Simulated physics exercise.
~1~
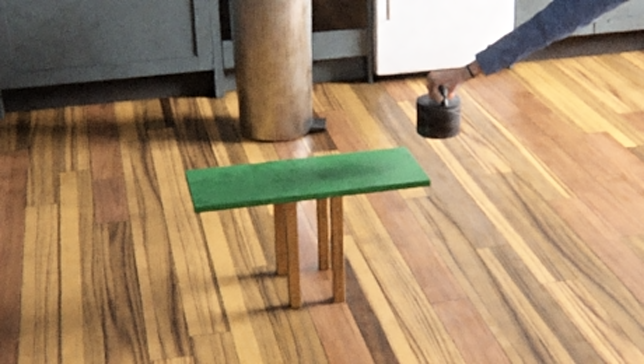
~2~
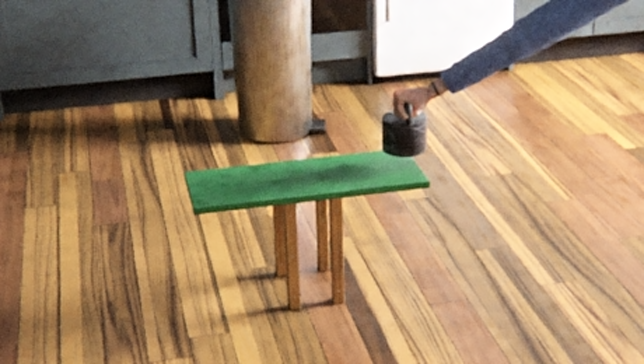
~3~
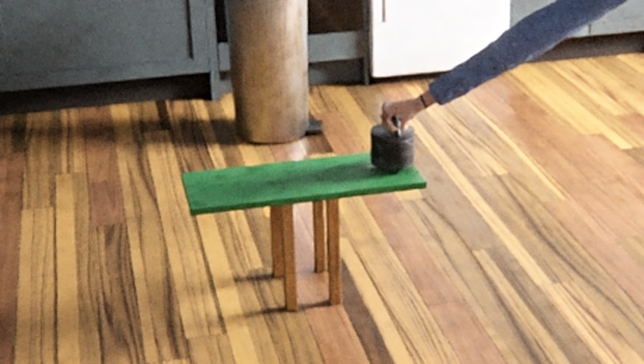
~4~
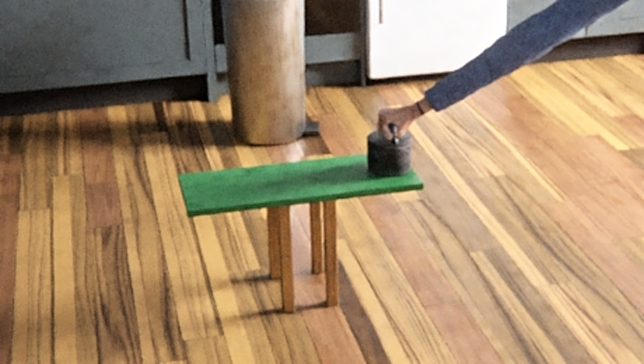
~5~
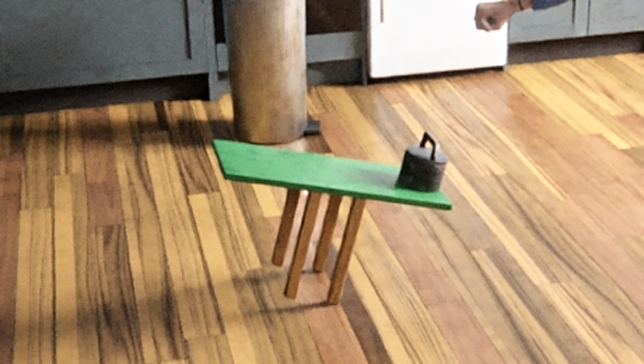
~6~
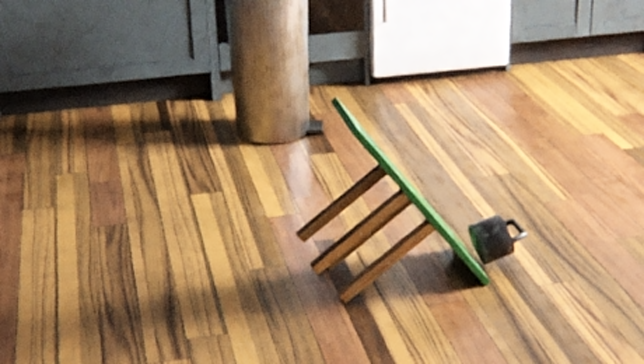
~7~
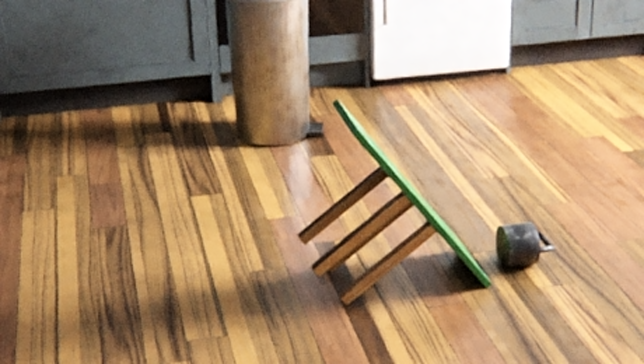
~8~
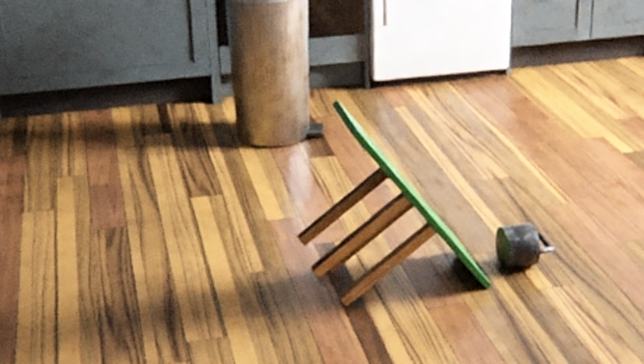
A dark metal object set by hand on the right end of a green stand, tipping it over and landing beside it.
